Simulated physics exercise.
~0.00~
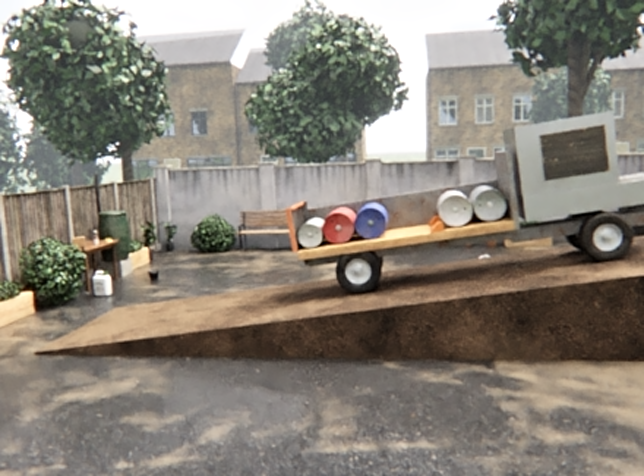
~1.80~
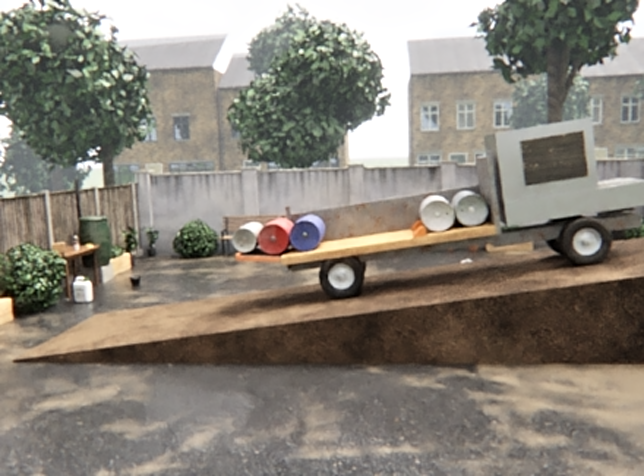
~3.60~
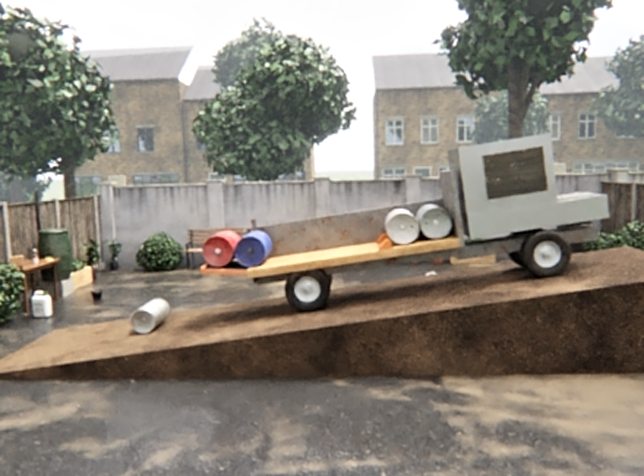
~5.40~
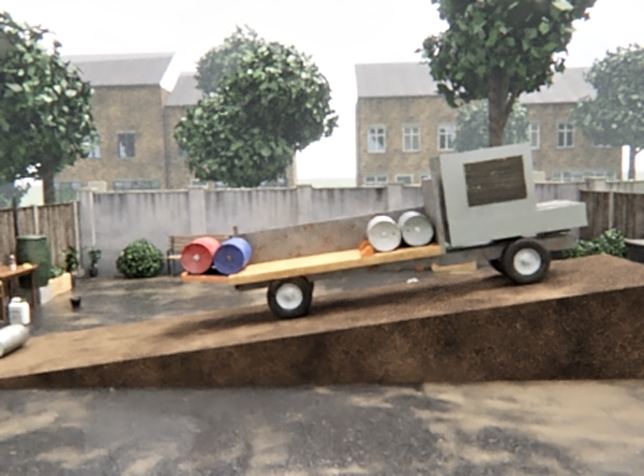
A paved yard with a wooden fence, leafy trees and brick houses behind is seen from the side, where a grey pick-up stands on a brown dirt slope, its cab uphill to the right. On its open wooden bed, a pale keg, a red one and a blue one sit near the raised tailgate, with two pale kegs behind an orange chock. The tailgate drops, and the three kegs roll left. The pale one falls off the back and rolls down the slope. The red keg stops on the lowered tailgate with the blue beside it, while the chocked pair stays put.
